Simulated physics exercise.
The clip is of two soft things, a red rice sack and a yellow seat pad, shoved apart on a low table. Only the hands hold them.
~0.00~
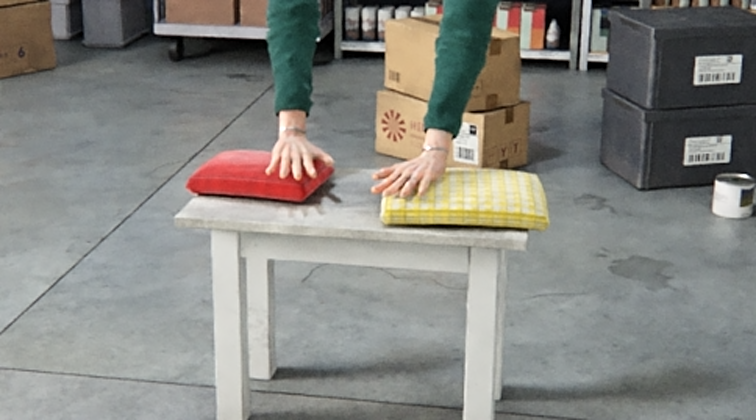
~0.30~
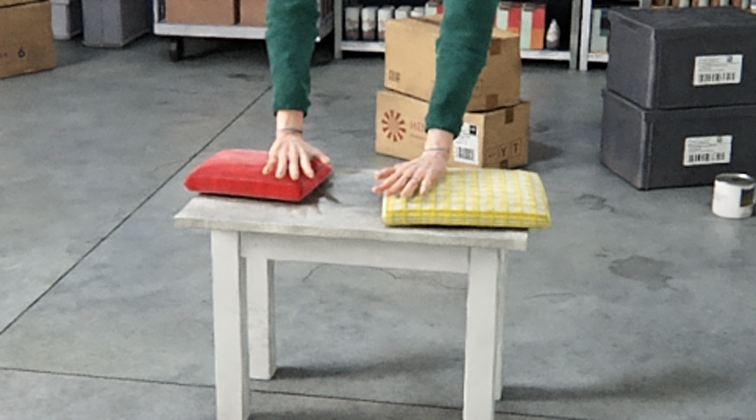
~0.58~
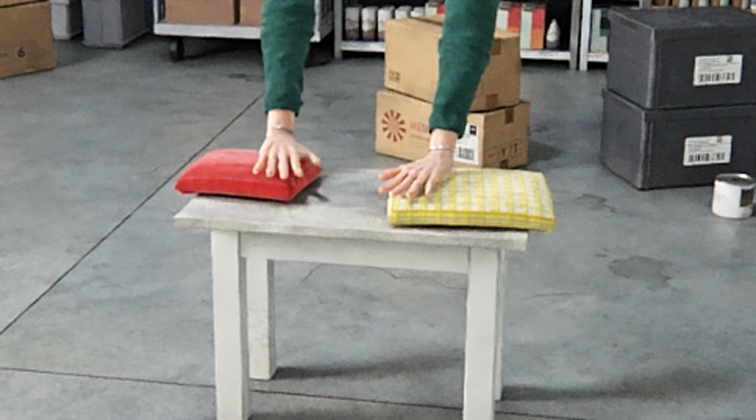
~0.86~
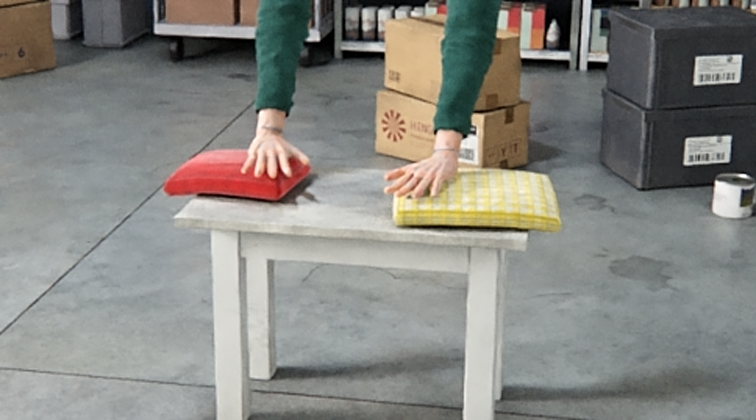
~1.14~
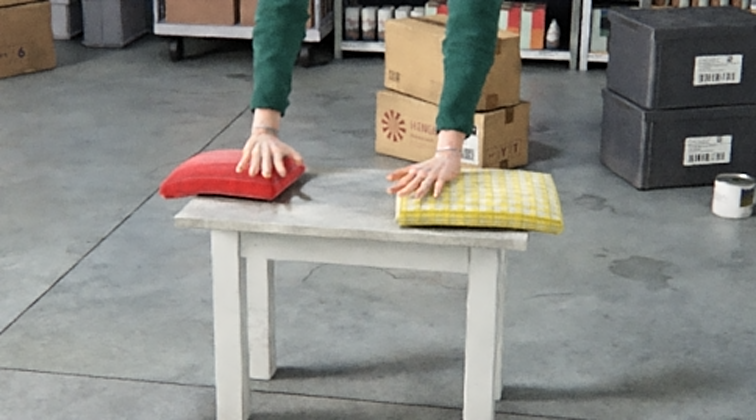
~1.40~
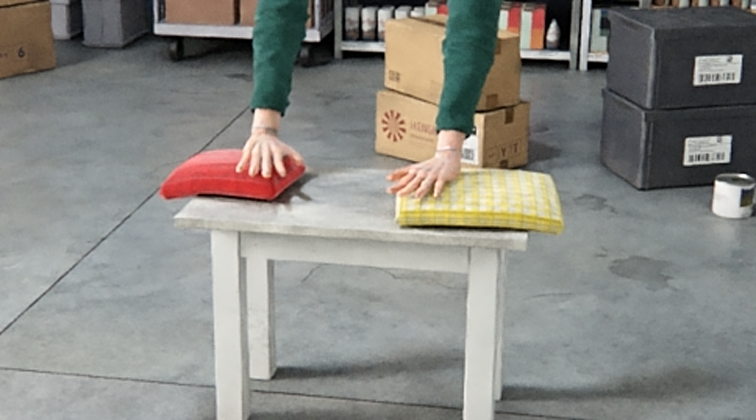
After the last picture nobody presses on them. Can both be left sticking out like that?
In the end the red rice sack stays up there; the yellow seat pad remains on top.
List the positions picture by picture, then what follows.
Rice sack tip (199, 179); seat pad tip (542, 211), in the first picture.
Rice sack tip (197, 178); seat pad tip (543, 210), in the second picture.
Rice sack tip (188, 180); seat pad tip (548, 212), in the third picture.
Rice sack tip (177, 182); seat pad tip (554, 213), in the fourth picture.
Rice sack tip (173, 185); seat pad tip (556, 214), in the fifth picture.
Rice sack tip (173, 186), about a third past the edge; seat pad tip (556, 214), a small part past the edge, in the sixth picture.
Around 1.82 s, rice sack at rest; seat pad at rest.
Finally, rice sack at rest; seat pad at rest. The red rice sack remains on top and the yellow seat pad holds its place.
